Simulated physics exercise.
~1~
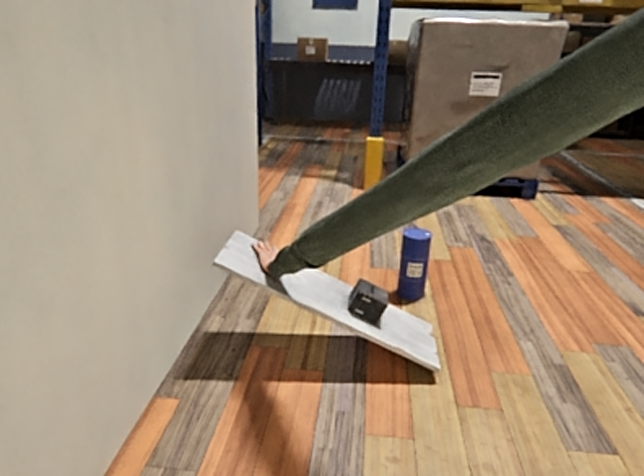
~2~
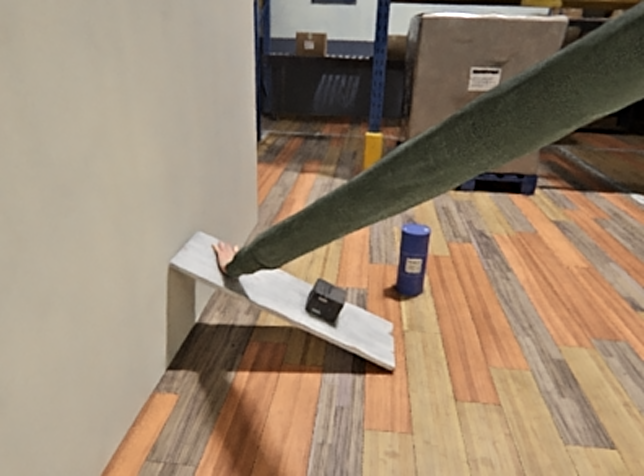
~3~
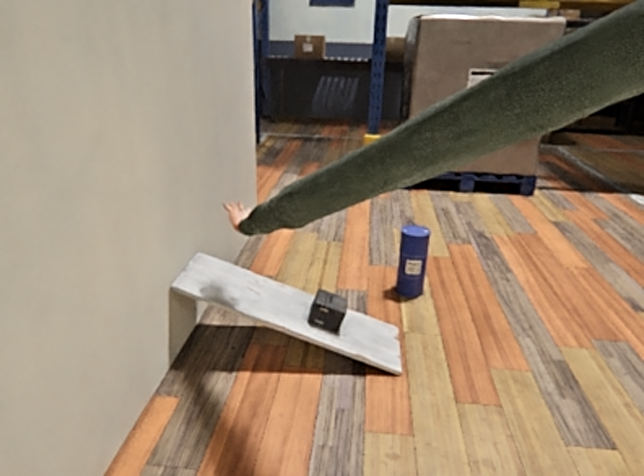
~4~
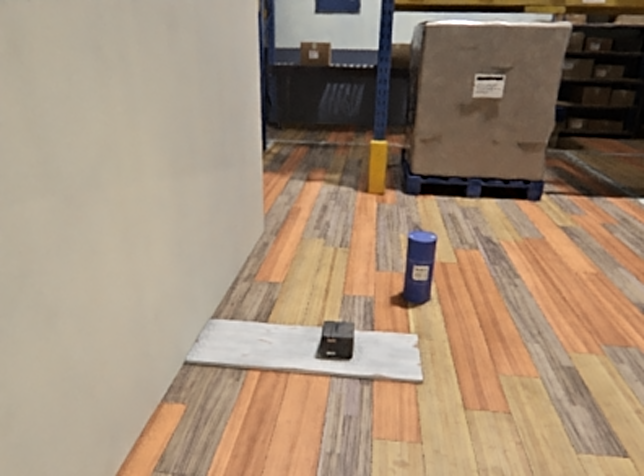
On a wood-plank floor beside a bare wall, a hand moved a tilted white board carrying a small black box left against the wall and let go; the board slid down and ended flat, the box still on it, while a blue canister stood nearby.
